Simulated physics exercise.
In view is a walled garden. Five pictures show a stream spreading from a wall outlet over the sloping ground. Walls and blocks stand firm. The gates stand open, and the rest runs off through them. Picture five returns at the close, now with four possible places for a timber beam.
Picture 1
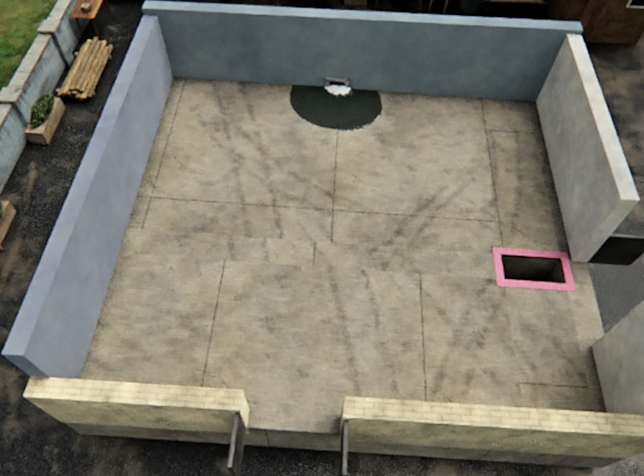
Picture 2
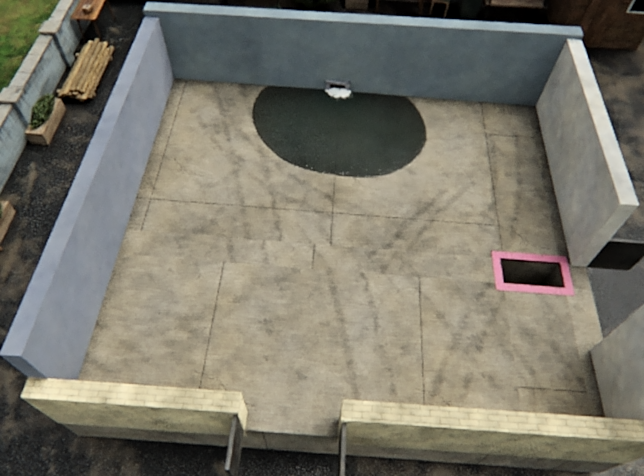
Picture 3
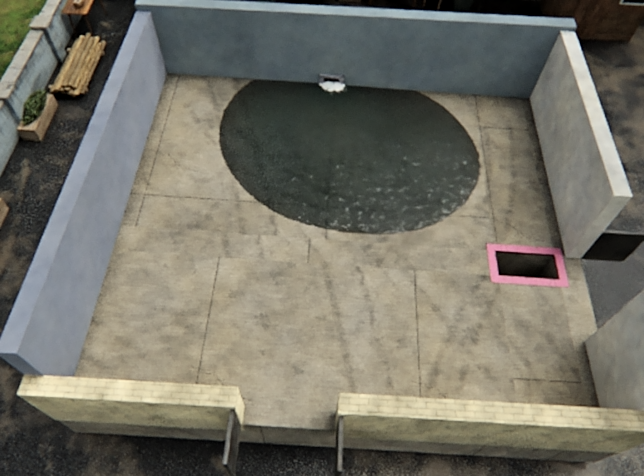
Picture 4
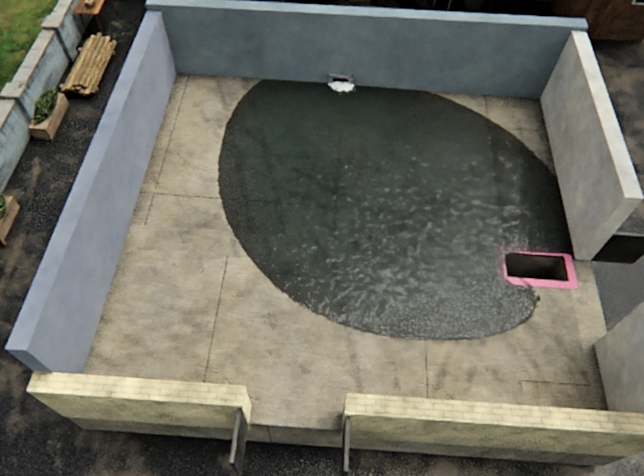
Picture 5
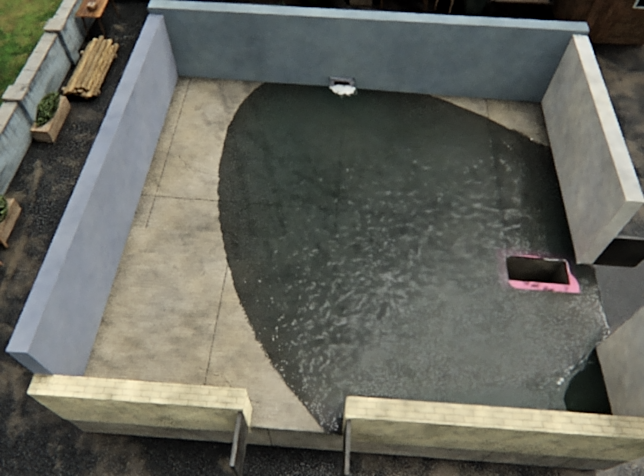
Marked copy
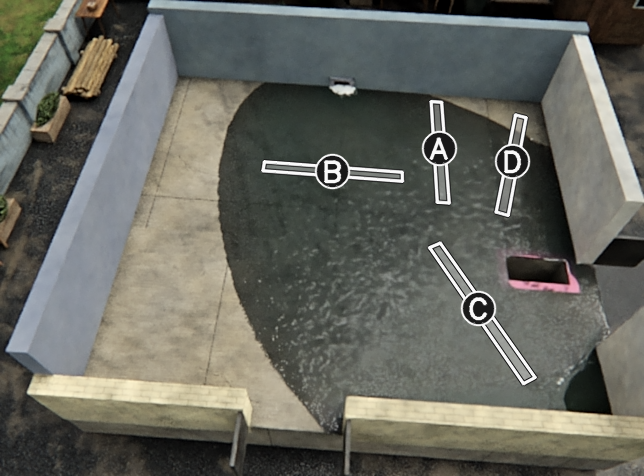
The video shows a walled yard seen from above, where dark water spreads from an outlet in the far wall across the pale paved ground, surrounding a pink-edged gully on the right and reaching the near wall's open gateway.
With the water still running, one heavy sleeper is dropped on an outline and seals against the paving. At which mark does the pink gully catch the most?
Position B does it best.
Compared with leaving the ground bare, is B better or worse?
Position B is better.
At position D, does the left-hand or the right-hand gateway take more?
More leaves on the right.
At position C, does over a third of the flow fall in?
Yes.
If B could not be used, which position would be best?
C it is.
On the marked copy, A from (443, 202) to (436, 101); B from (263, 166) to (402, 176); C from (434, 245) to (529, 380); D from (502, 213) to (520, 116).
With A, about 27 % of the stream goes into the pink gully, about 73 % out by the gates.
With B, about 70 % of the stream goes into the pink gully, about 29 % out by the gates.
With C, about 50 % of the stream goes into the pink gully, about 50 % out by the gates.
With D, about 34 % of the stream goes into the pink gully, about 66 % out by the gates.
